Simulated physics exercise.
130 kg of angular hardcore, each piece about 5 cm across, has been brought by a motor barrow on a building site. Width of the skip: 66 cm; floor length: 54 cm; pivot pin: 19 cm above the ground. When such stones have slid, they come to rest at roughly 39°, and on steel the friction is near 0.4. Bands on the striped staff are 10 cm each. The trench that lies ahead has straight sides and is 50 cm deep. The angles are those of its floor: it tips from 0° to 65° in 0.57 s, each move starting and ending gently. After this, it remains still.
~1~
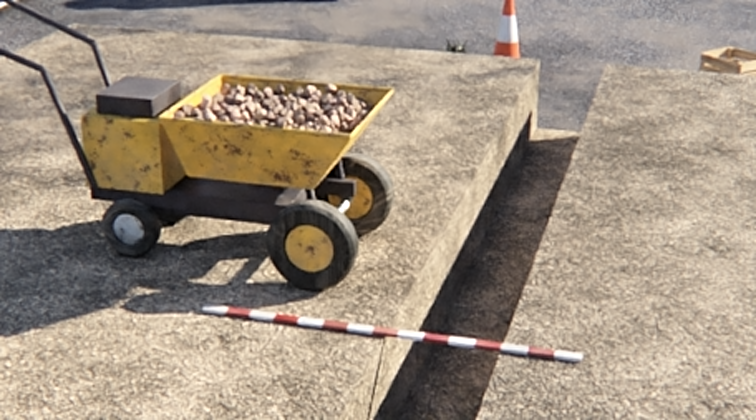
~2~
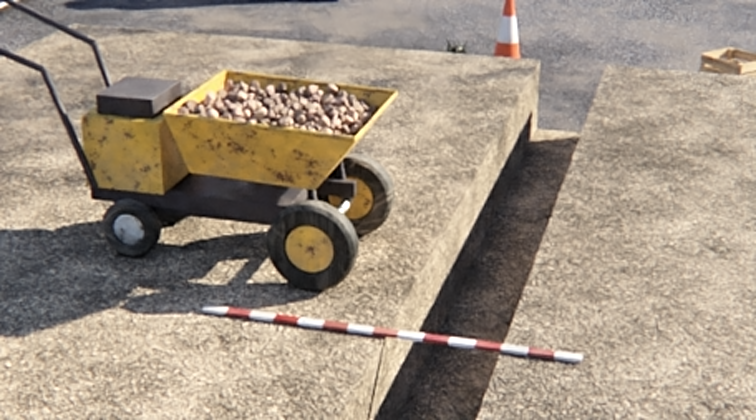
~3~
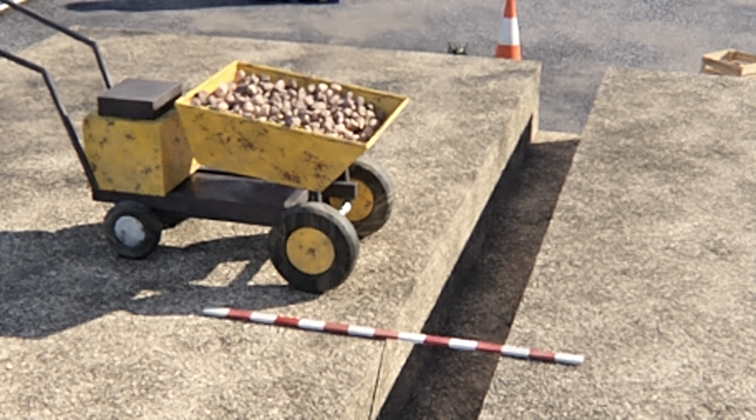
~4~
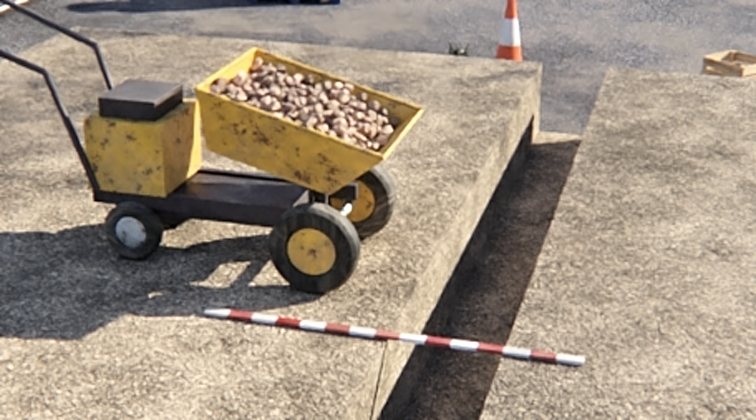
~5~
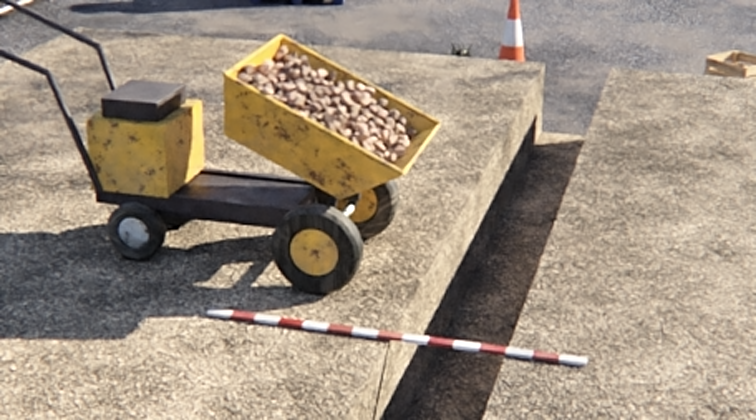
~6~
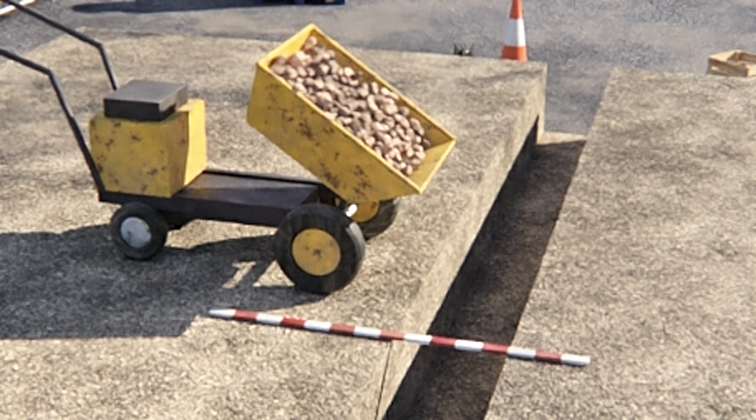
A yellow motor barrow stands still while its skip of stones steadily tilts up toward the right.
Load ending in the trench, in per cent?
53 per cent.
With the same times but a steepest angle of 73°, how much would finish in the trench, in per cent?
With that change, near 75 per cent.
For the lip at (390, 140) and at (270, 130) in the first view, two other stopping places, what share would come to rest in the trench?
First spot about 25, second spot about 55 per cent.
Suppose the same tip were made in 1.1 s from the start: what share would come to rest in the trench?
In that case some 60 per cent.
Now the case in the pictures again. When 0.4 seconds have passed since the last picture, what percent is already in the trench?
I'd say near 20 per cent at that time.
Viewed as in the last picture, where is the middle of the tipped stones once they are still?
The tipped stones centre close to (507, 371).
Then, 0.1 s after the last picture the floor is at 55°, 100 % in the skip; the foremost stones are at (437, 199).
Then, 0.4 s after the last picture the floor is at 65°, 82 % in the skip, 18 % in the trench; the foremost stones are at (530, 298).
Then, 0.7 s after the last picture the floor is at 65°, 41 % in the skip, 40 % in the trench, 19 % past the trench; the foremost stones are at (691, 294).
Then, 2.7 s after the last picture the floor is at 65°, 28 % in the skip, 53 % in the trench, 19 % past the trench; the foremost stones are past the picture's edge.
